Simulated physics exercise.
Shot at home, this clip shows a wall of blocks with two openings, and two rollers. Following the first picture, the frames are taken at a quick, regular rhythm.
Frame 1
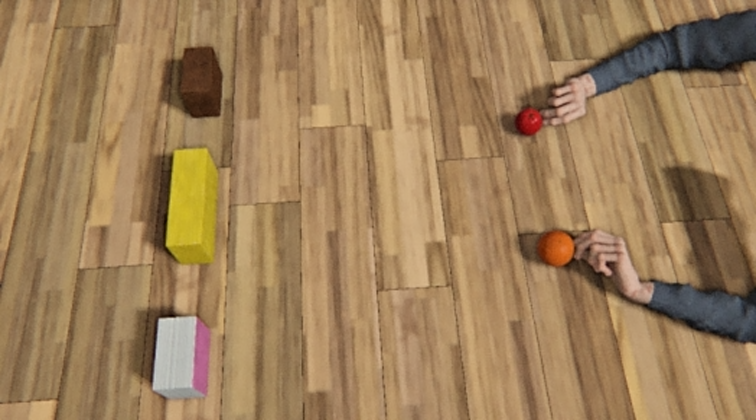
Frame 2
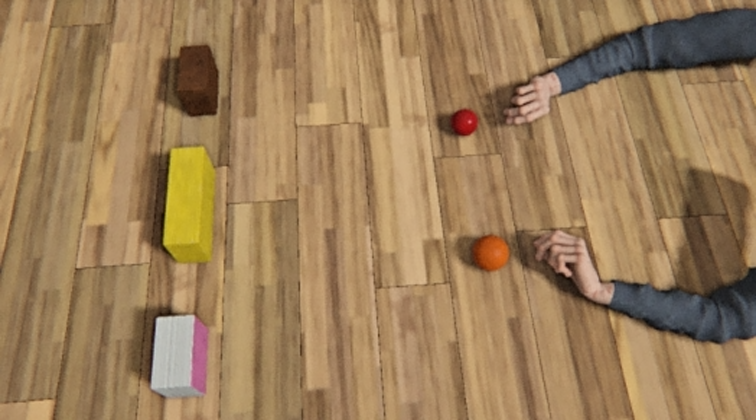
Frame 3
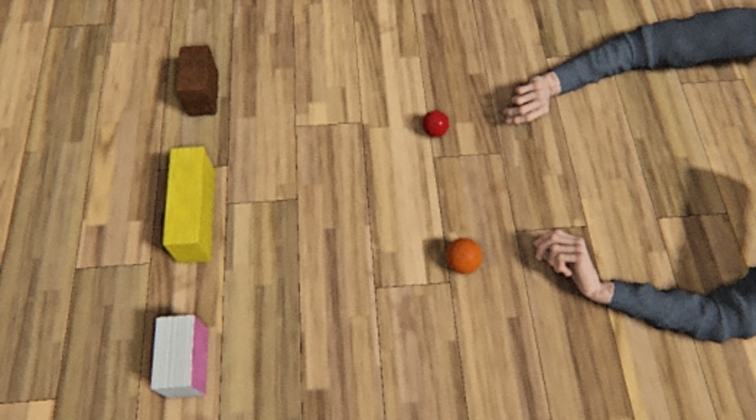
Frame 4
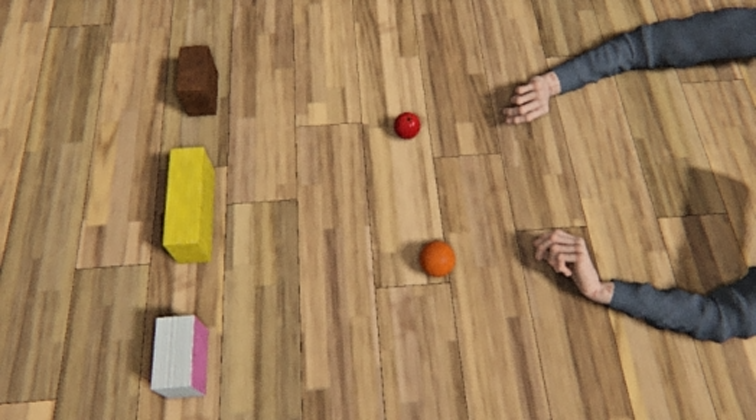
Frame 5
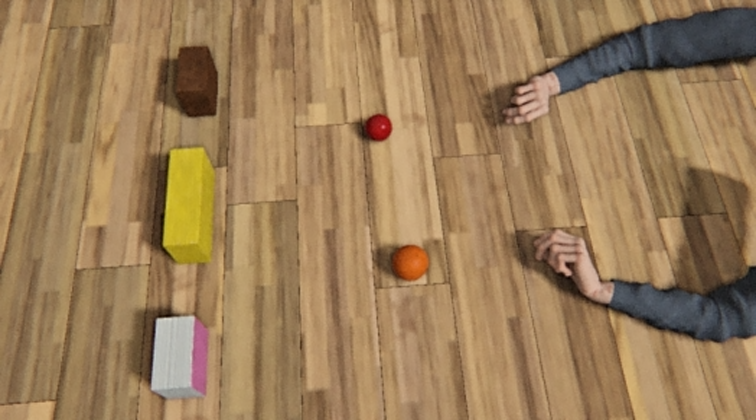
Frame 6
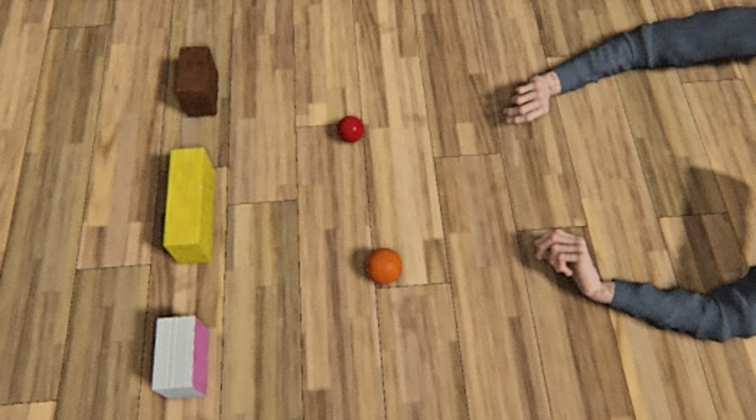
A red tomato and an orange roll leftward across a wooden plank floor, seen from above by a still camera. On the left, a brown block, a taller yellow block and a white-and-pink block stand in a spaced column, while two grey-sleeved arms reach in from the right. The hands release the tomato above and the orange below, then stay back as both roll steadily, drifting slightly downward.
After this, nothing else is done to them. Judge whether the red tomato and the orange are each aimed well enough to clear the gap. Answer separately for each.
In order: The red tomato should pass between two blocks; the orange should pass between two blocks.
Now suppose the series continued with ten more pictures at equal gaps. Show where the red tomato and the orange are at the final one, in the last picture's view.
(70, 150); (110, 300).
Then, 0.48 s after the last picture, red tomato heading on near (9, 151); orange heading on near (56, 307).
Then, 1.04 s after the last picture, red tomato heading on; orange heading on.
By the end, the red tomato gets between the blocks; the orange gets between the blocks.
